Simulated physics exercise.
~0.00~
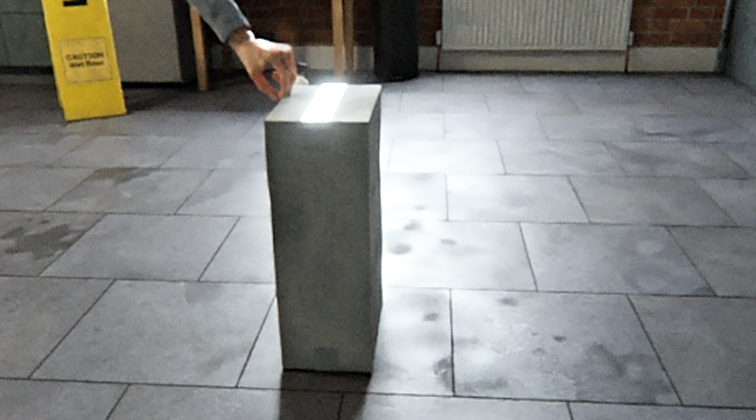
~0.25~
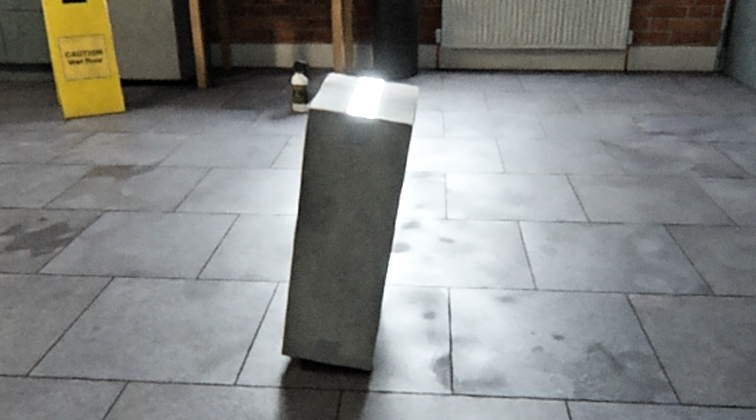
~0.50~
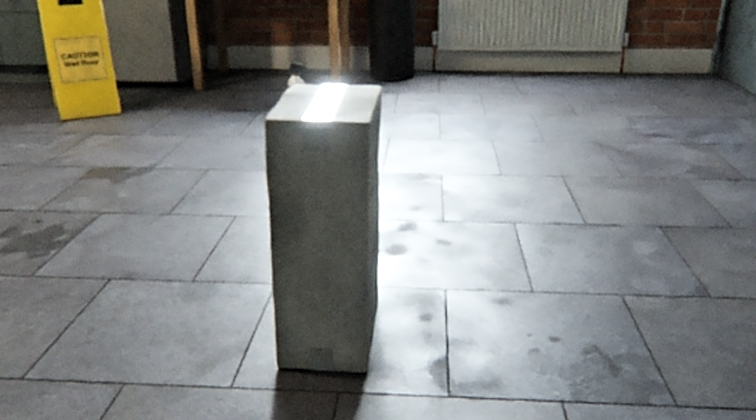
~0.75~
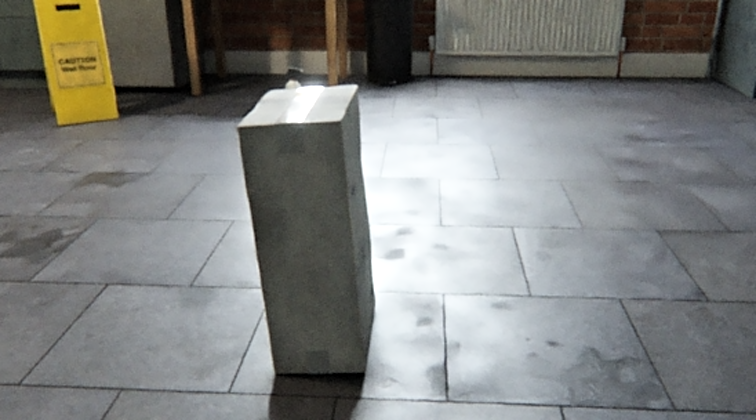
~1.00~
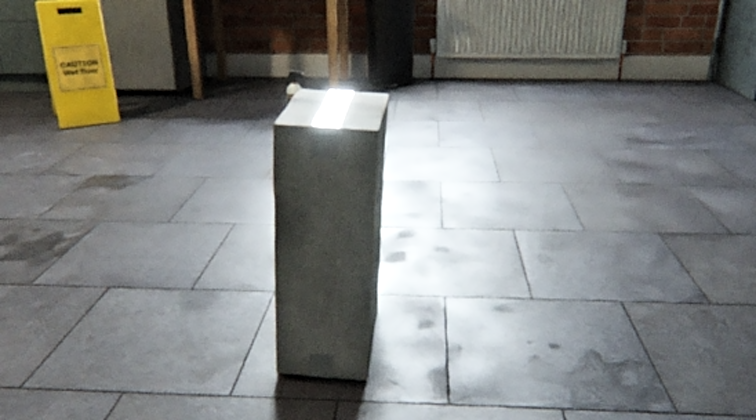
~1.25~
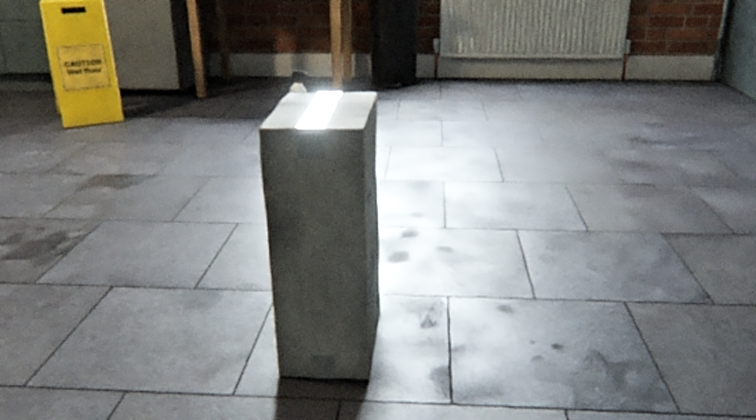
On a tiled floor, a hand releases a tilted tall box, which rocks back upright.
